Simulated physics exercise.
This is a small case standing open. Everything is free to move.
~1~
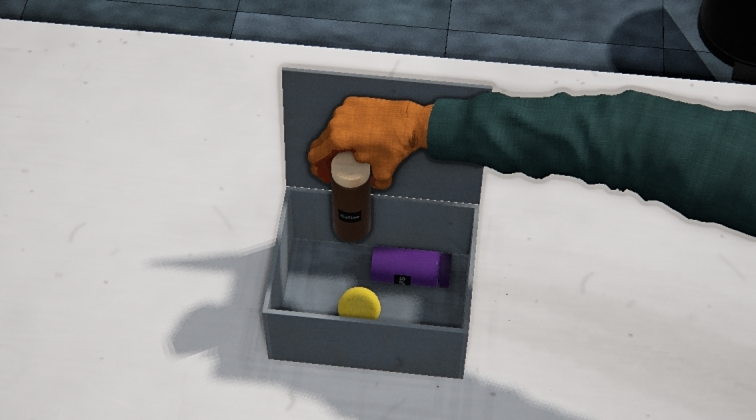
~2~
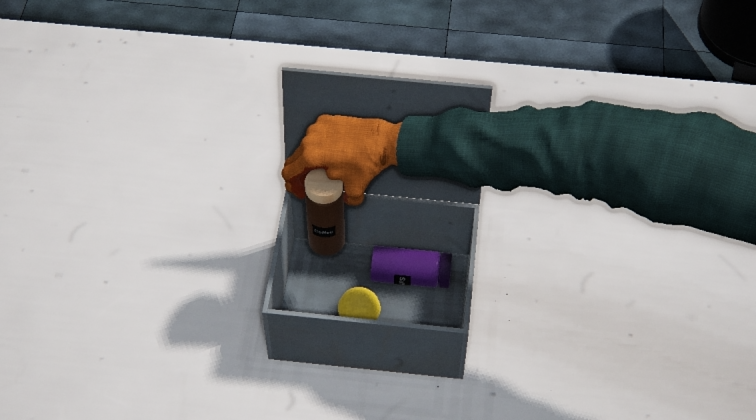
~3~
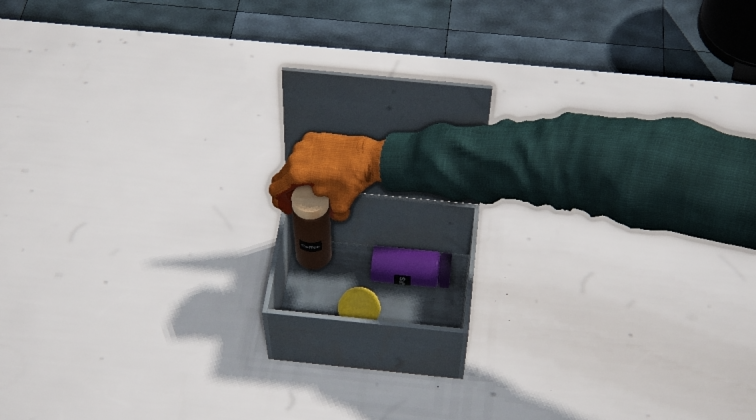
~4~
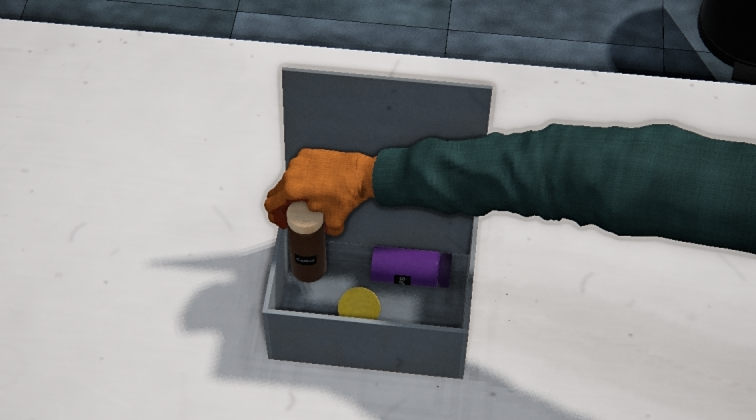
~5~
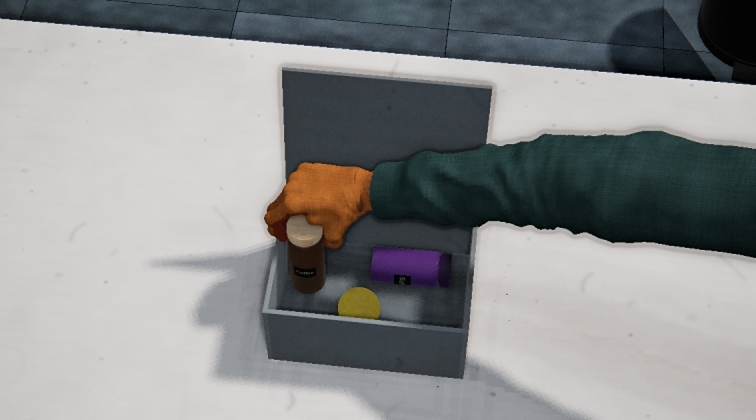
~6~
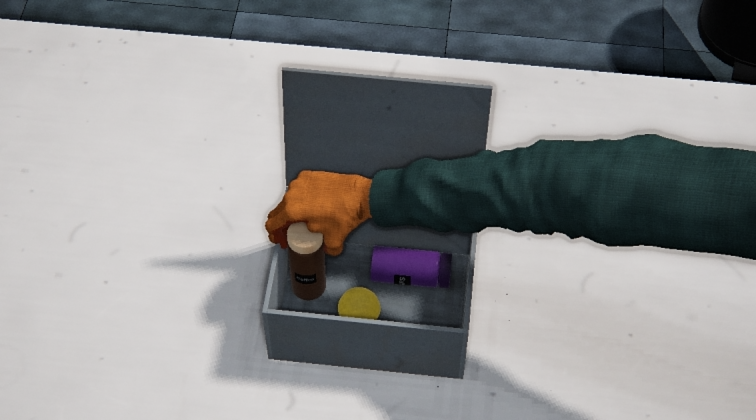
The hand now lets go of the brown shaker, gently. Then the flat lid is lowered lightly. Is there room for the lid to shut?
In the end the lid is held up.
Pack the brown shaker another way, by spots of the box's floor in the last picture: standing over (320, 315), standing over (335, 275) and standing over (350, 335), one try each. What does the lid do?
In the first case it stays ajar; in the second case it will not close; in the third case it sits on the rim.
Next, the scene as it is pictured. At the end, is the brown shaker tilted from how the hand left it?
The brown shaker keeps its pose.
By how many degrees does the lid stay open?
About 16°.
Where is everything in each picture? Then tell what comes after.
Coming down; brown shaker (351, 197); purple shaker (412, 267), in the first frame.
Coming down; brown shaker (325, 212); purple shaker (412, 267), in the second frame.
Coming down; brown shaker (312, 227); purple shaker (412, 267), in the third frame.
Coming down; brown shaker (307, 241); purple shaker (412, 267), in the fourth frame.
Coming down; brown shaker (306, 253); purple shaker (412, 267), in the fifth frame.
Put in, still held; brown shaker (307, 260); purple shaker (412, 267), in the sixth frame.
Then, 1.10 s on from there, lid starting down.
Then, 1.50 s on from there, lid 66° above the rim.
Then, 1.80 s on from there, lid 43° above the rim.
Then, 2.00 s on from there, lid 26° above the rim.
In the end, lid 16° above the rim; all 3 unmoved. At the end, from the last picture's camera, brown shaker near (307, 260).
